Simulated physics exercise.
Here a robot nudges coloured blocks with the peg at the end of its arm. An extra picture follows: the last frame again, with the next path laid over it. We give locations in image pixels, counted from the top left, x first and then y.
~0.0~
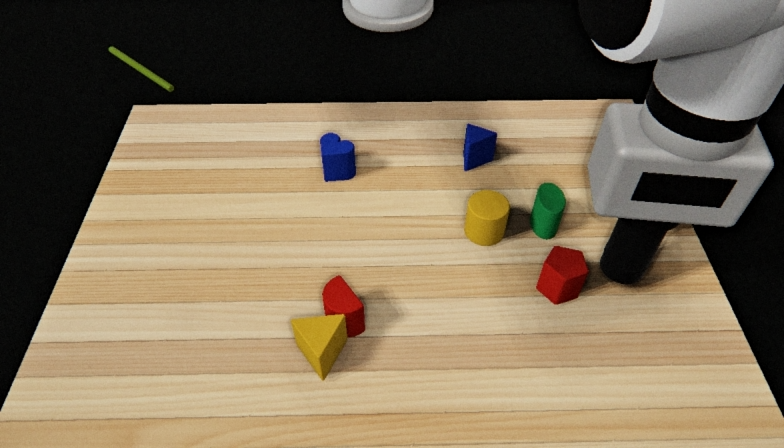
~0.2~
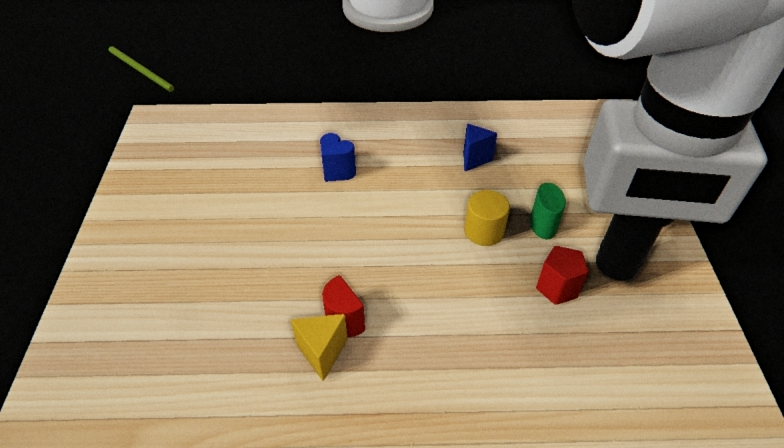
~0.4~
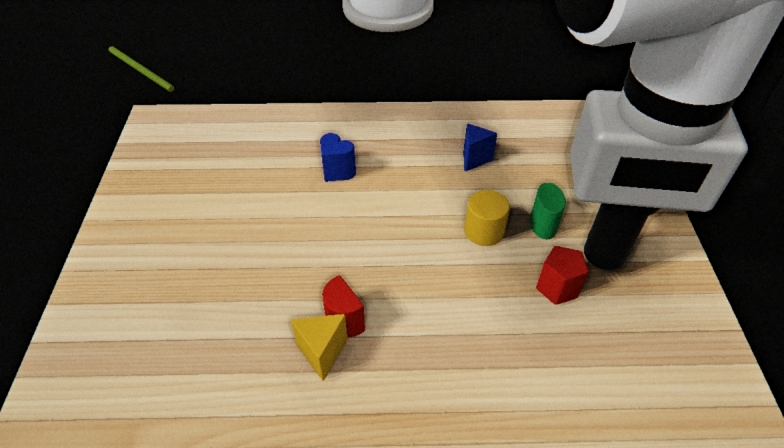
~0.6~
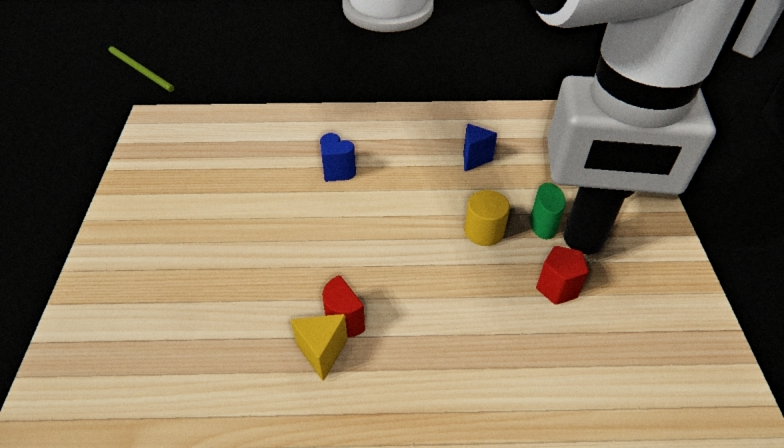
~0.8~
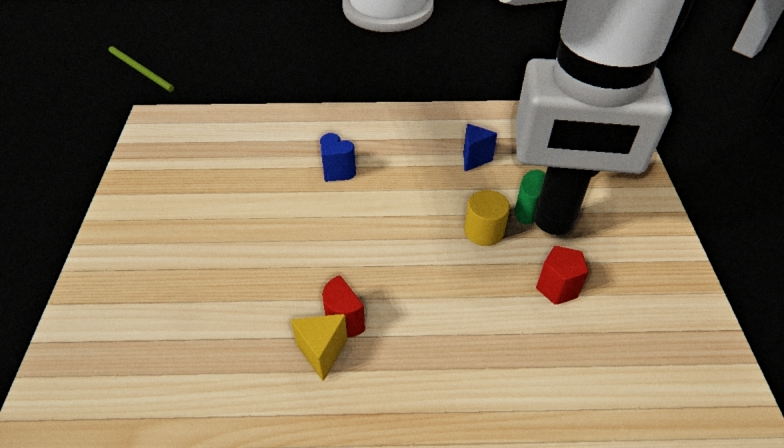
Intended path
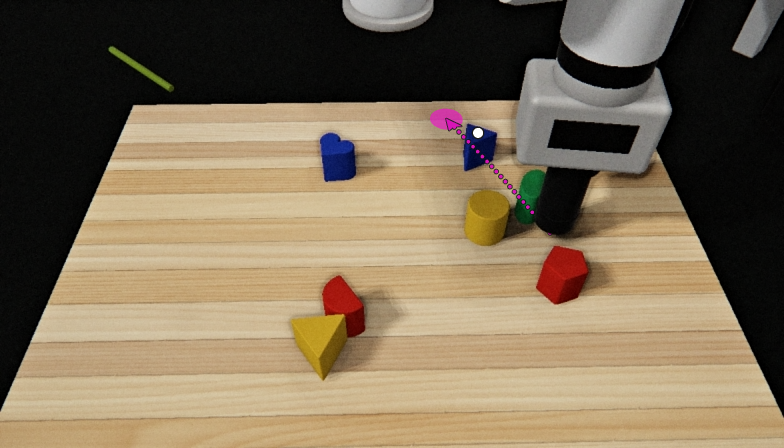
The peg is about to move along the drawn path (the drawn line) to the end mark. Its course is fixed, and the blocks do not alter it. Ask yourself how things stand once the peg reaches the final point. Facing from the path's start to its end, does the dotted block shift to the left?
The answer is yes.
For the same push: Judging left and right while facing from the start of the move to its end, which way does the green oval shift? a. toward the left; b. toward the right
Letter b.
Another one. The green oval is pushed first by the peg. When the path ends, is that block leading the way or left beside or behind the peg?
Slid off.
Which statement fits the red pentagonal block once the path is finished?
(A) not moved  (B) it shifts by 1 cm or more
Answer: A.
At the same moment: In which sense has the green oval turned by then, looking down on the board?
Top view: Clockwise.
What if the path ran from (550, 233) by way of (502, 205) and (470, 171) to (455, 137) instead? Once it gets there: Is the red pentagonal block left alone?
I expect so.
The drawn path runs from (550, 233) directly to (446, 119); the dot is on the blue triangle.
What follows on the original path. One third of the way, peg at (515, 177); green oval at (506, 141), turned 35° clockwise.
Two thirds of the way, peg at (479, 140); blue triangle at (455, 117), turned 40° anticlockwise; green oval at (486, 106), turned 95° clockwise.
At the end, peg at (447, 107); blue triangle at (432, 106), turned 90° anticlockwise; yellow circle not moved; green oval at (480, 89), turned 150° clockwise; red pentagonal block not moved.
